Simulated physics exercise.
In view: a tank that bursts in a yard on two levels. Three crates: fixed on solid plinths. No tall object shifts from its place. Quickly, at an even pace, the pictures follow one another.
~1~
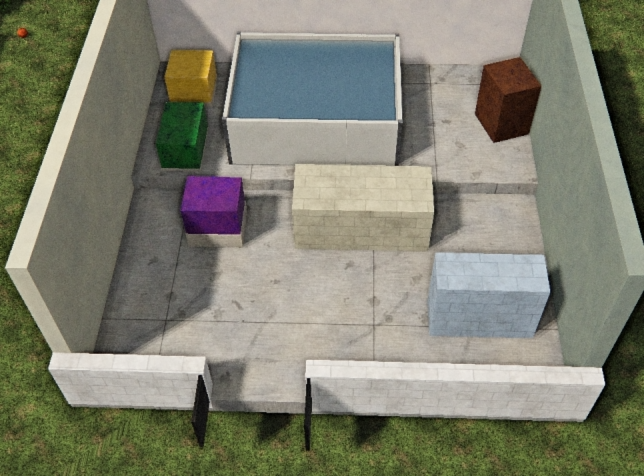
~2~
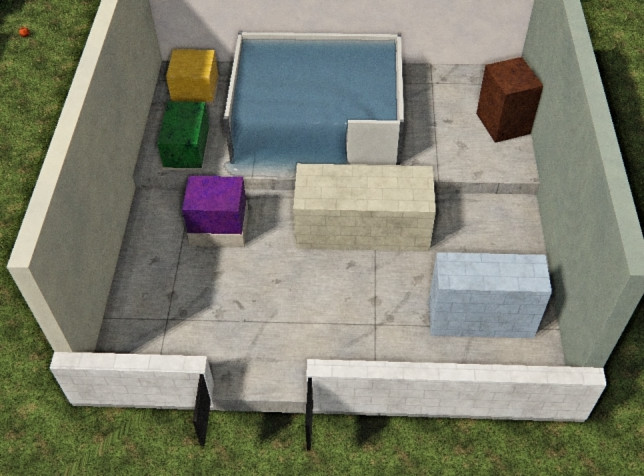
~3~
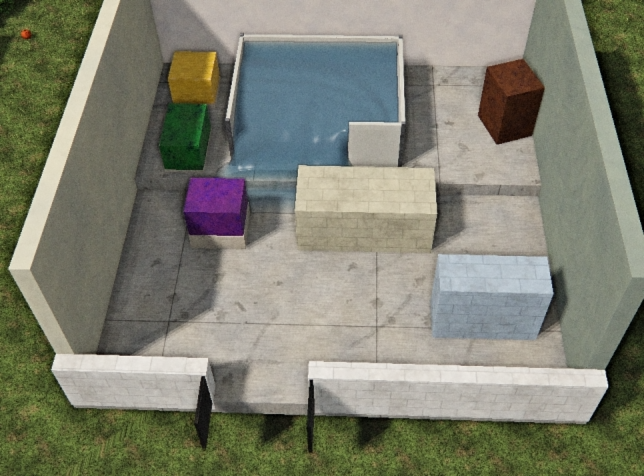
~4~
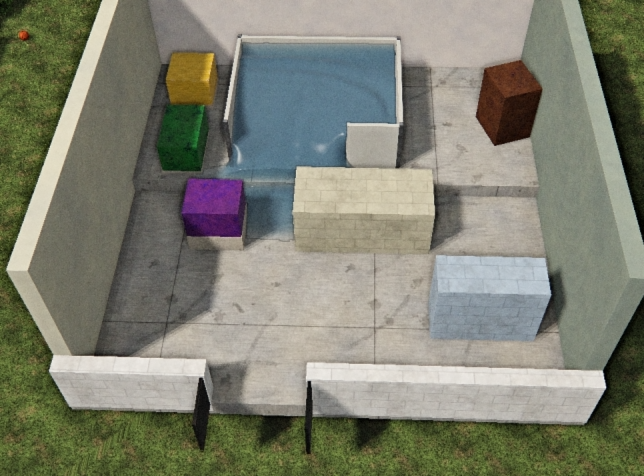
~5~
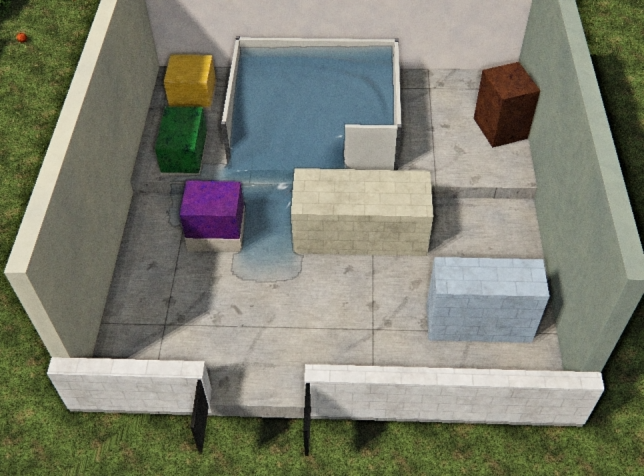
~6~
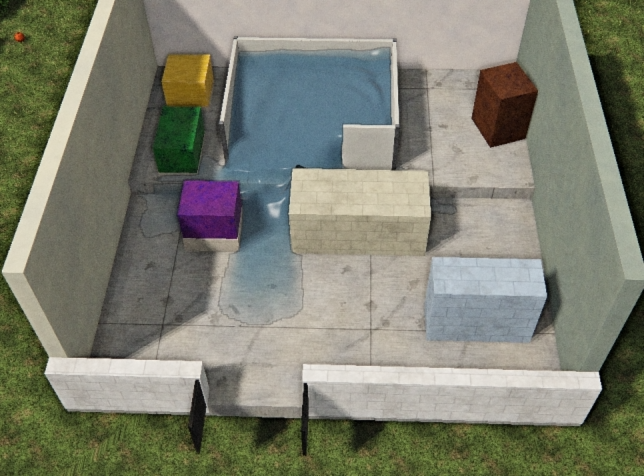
Water burst from the front of a white tank when most of that wall vanished, then spilled down a low step, ran between the purple crate and a pale block, and spread across the paving.
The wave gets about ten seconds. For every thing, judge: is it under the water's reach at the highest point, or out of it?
My prediction: The purple crate will have water on it, the yellow crate will have no water on it, the green crate will have water on it.
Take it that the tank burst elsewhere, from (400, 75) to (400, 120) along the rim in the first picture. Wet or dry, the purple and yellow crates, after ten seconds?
Result: Purple crate not reached, yellow crate reached.
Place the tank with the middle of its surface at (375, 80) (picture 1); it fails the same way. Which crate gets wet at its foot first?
One in purple.
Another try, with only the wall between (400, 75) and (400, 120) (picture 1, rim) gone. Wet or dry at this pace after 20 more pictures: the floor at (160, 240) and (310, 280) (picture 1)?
Point one: Still bare; point two: Reached by the flood.
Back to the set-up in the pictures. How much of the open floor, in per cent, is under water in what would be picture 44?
I make it 75 per cent.
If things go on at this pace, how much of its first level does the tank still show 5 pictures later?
Some 58 per cent.
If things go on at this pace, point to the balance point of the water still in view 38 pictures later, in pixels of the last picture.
About (310, 255) in the last view.
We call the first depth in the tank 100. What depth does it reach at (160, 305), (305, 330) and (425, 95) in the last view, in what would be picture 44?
About 14 per cent, then 6 per cent, then 0 per cent.
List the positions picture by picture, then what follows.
The first frame shows the tank at (315, 79) is whole and still.
In the second frame, the front is at (228, 164), out from the gap at (290, 150).
In the third frame, the front is at a hidden place, out from the gap at (291, 152).
In the fourth frame, water pours out at (290, 155) and has run to a hidden place.
In the fifth frame, the front is at a hidden place, out from the gap at (288, 157).
In the sixth frame, the front is at (249, 318), out from the gap at (286, 157).
A moment on, water covers 35 % of the floor; the purple crate water round its plinth, the yellow crate not reached, the green crate water round its plinth.
Next, water covers 60 % of the floor; the purple crate water round its plinth, the yellow crate not reached, the green crate water round its plinth.
Then, water covers 75 % of the floor; the purple crate water round its plinth, the yellow crate water round its plinth, the green crate water round its plinth.
Later, water covers 75 % of the floor; the purple crate water round its plinth, the yellow crate water round its plinth, the green crate water round its plinth.
In the end, water covers 75 % of the floor; the purple crate was topped, the yellow crate stayed above the water, the green crate was topped.
